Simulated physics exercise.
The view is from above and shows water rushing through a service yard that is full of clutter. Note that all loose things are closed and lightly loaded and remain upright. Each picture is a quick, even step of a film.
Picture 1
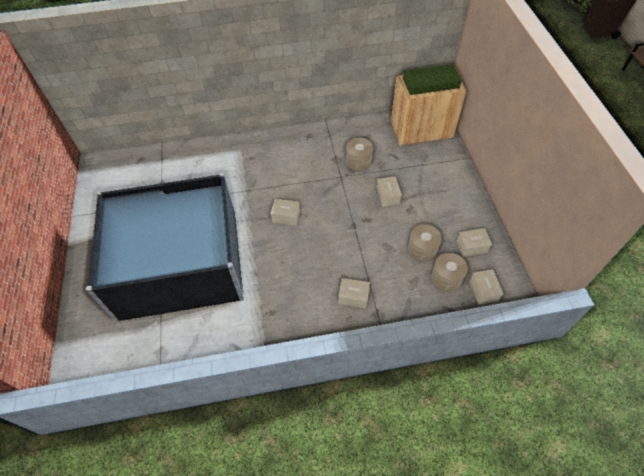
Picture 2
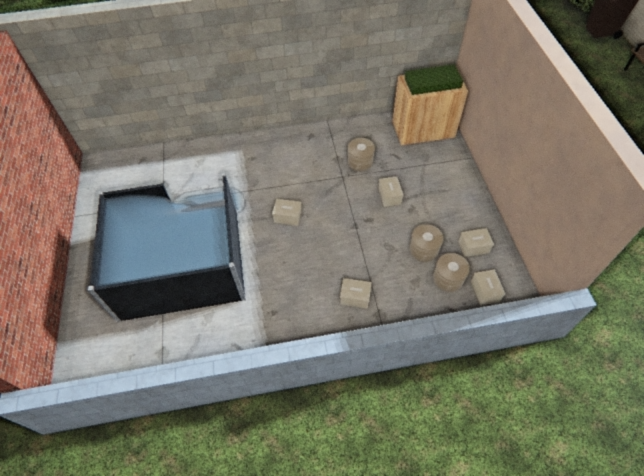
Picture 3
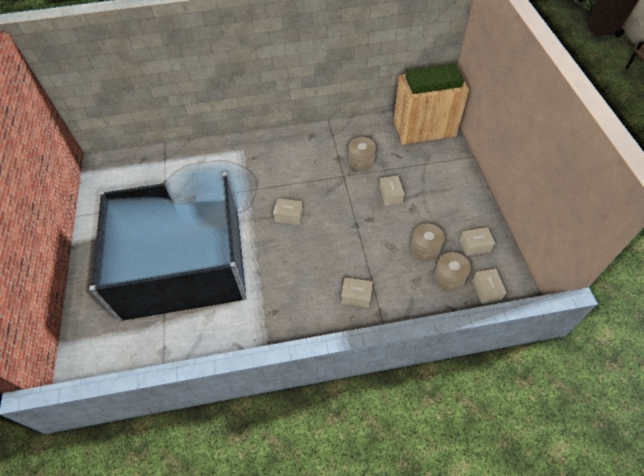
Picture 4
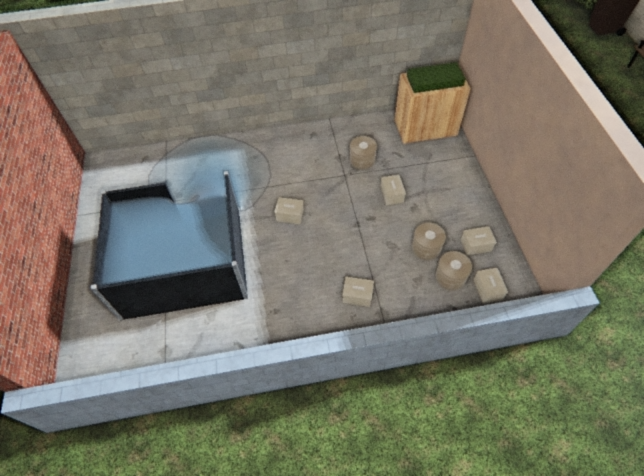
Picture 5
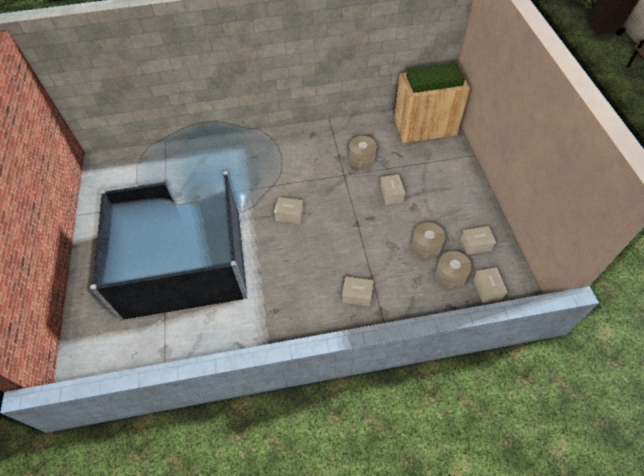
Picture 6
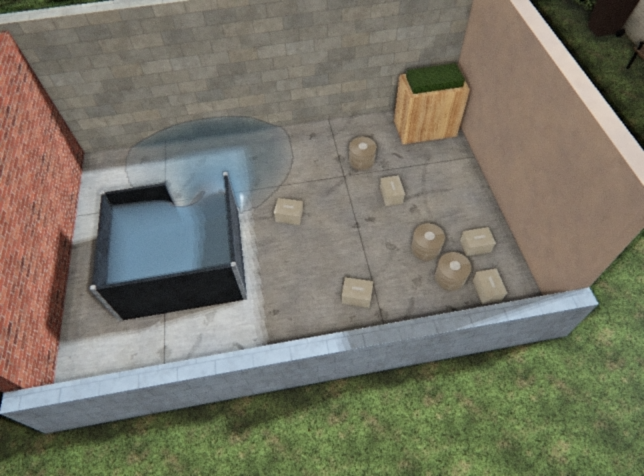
Water poured out through a gap in the back corner of a dark, open-topped tank and spread in a widening puddle toward the grey wall, while the scattered boxes and round containers stayed put.
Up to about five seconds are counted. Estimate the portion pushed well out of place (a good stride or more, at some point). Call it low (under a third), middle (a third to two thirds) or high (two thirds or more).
Middle.
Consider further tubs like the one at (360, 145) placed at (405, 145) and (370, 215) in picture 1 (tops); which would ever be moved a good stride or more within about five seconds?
Result by item: Gets dislodged / stays where it is.
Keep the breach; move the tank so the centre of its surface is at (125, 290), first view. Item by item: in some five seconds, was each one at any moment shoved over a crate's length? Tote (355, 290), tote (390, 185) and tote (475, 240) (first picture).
Result per object - stayed close, went far, went far.
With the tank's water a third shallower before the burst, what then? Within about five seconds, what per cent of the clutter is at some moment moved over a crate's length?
Share displaced: Approx. 20 percent.
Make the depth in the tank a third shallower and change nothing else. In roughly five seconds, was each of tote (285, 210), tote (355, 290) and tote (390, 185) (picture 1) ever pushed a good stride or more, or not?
As asked: Fell short, fell short, fell short.
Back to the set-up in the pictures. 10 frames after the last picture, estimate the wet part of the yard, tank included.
My estimate is about 45 per cent.
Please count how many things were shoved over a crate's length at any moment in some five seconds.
Tally: 4.
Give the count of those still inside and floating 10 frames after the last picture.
That adds up to 0.
A moment on, 0 of 8 are well off their spots; 0 afloat.
Next, 0 of 8 are well off their spots; 0 afloat.
Later, 1 of 8 are well off their spots; 1 afloat.
In the end, 4 of 8 are well off their spots, and 4 have been at some point; 2 afloat.
